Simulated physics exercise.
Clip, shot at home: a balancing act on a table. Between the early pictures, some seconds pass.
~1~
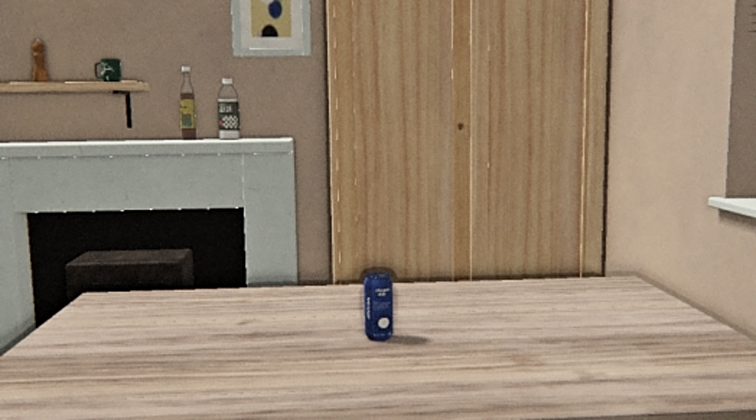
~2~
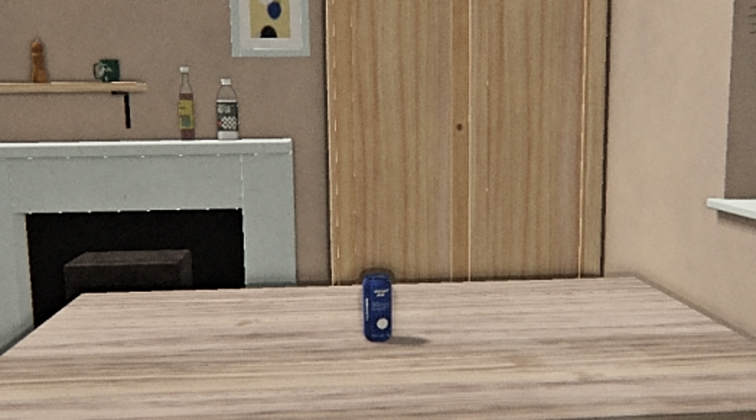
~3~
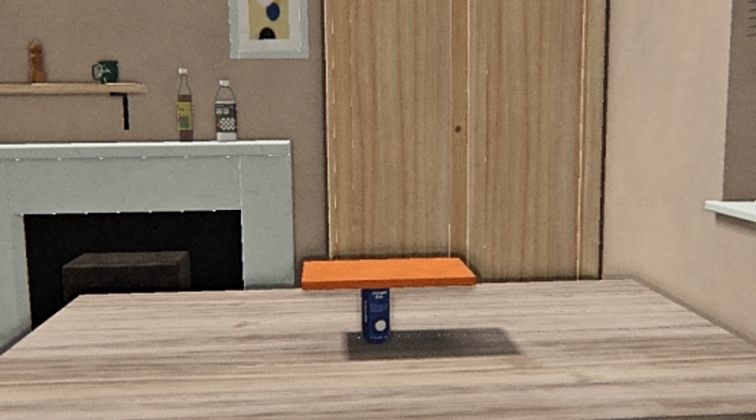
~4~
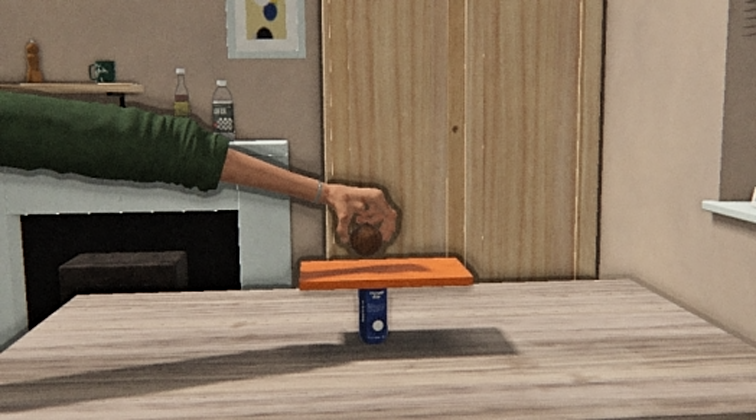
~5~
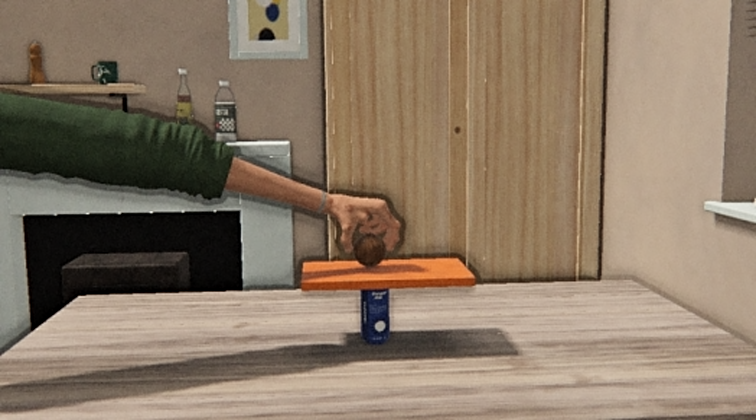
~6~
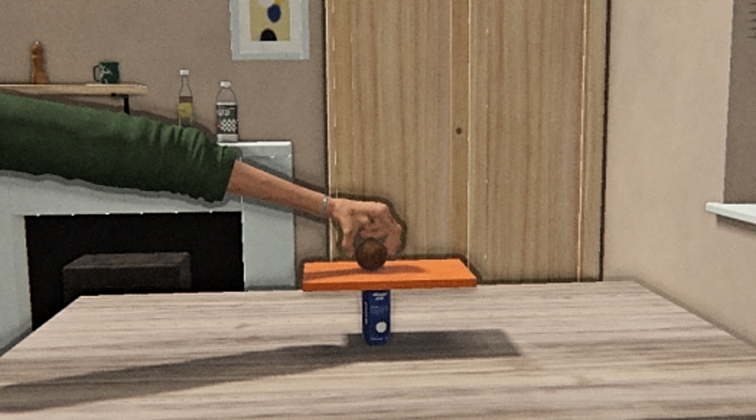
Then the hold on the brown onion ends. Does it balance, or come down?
Watch - it survives it nicely.
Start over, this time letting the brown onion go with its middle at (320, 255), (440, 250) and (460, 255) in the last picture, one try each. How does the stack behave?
With the first release it stays steady; with the second it tips over; with the third it tips over.
Then, 0.20 s on from there, no change.
Then, 0.50 s on from there, brown onion resting near (372, 254).
In the end, all 3 unmoved. At the end, from the last picture's camera, brown onion near (372, 254). The stack keeps its balance.
